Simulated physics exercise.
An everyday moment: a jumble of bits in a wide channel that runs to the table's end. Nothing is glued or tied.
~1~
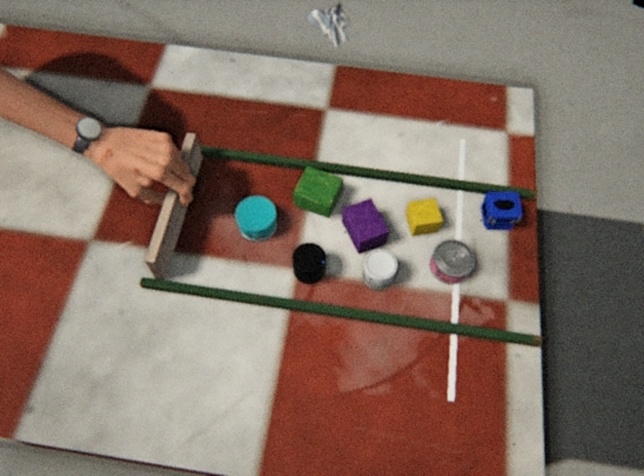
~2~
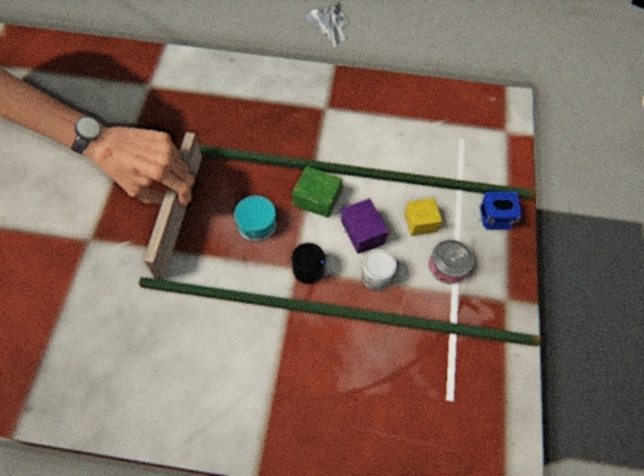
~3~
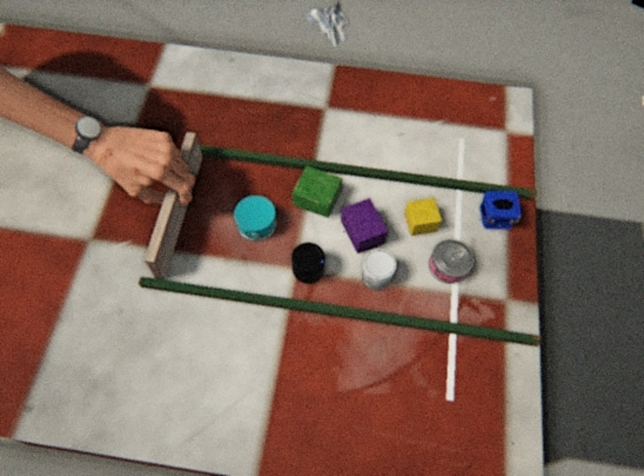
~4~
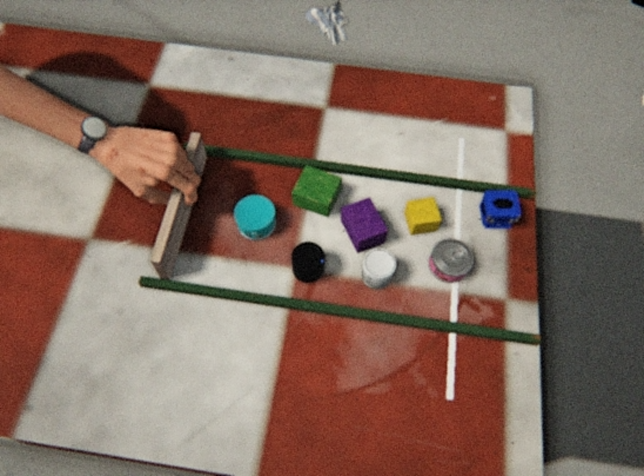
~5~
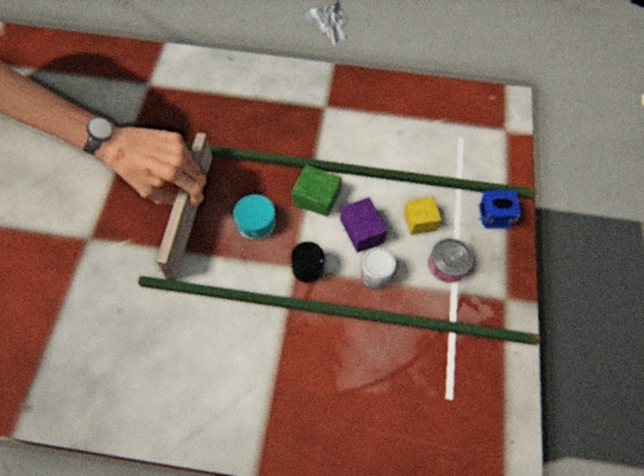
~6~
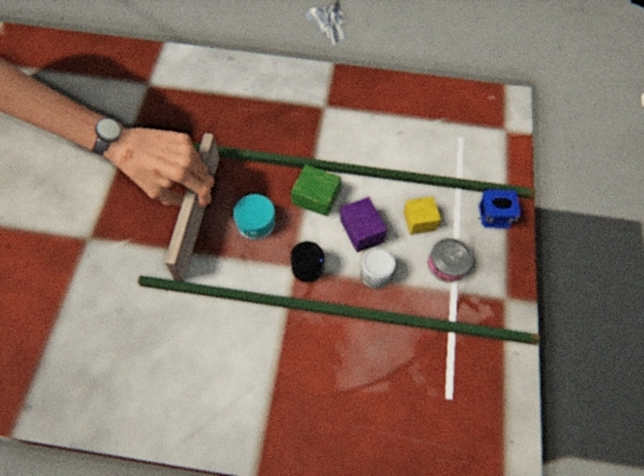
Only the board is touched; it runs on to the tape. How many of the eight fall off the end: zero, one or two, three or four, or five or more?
Outcome: The number that fall off is one or two.
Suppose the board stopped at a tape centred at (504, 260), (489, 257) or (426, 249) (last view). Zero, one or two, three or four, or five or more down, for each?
Taking them in turn, five or over; three to four; none at all.
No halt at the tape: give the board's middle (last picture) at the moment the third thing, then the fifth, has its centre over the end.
Its middle is around (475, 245) and later (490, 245).
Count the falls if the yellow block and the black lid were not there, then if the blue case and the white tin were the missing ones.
The counts: 0 and 0.
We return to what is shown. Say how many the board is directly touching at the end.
3 of them.
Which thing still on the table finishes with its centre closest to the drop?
The pink pot.
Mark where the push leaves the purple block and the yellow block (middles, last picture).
The purple block at (509, 242), the yellow block at (519, 212).
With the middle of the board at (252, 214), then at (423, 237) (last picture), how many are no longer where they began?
By then 1, and 8.
Early on, none off yet; blue case at rest near (498, 209); pink pot at rest near (450, 260); yellow block at rest near (422, 216).
A while later, none off yet; blue case at rest near (498, 209); pink pot at rest near (450, 260); yellow block moving near (426, 215).
Further along, none off yet; blue case travelled a little near (512, 207); pink pot travelled about its own width near (488, 271); yellow block travelled well along near (476, 207).
Finally, the number that fall off is one or two; lost, blue case.
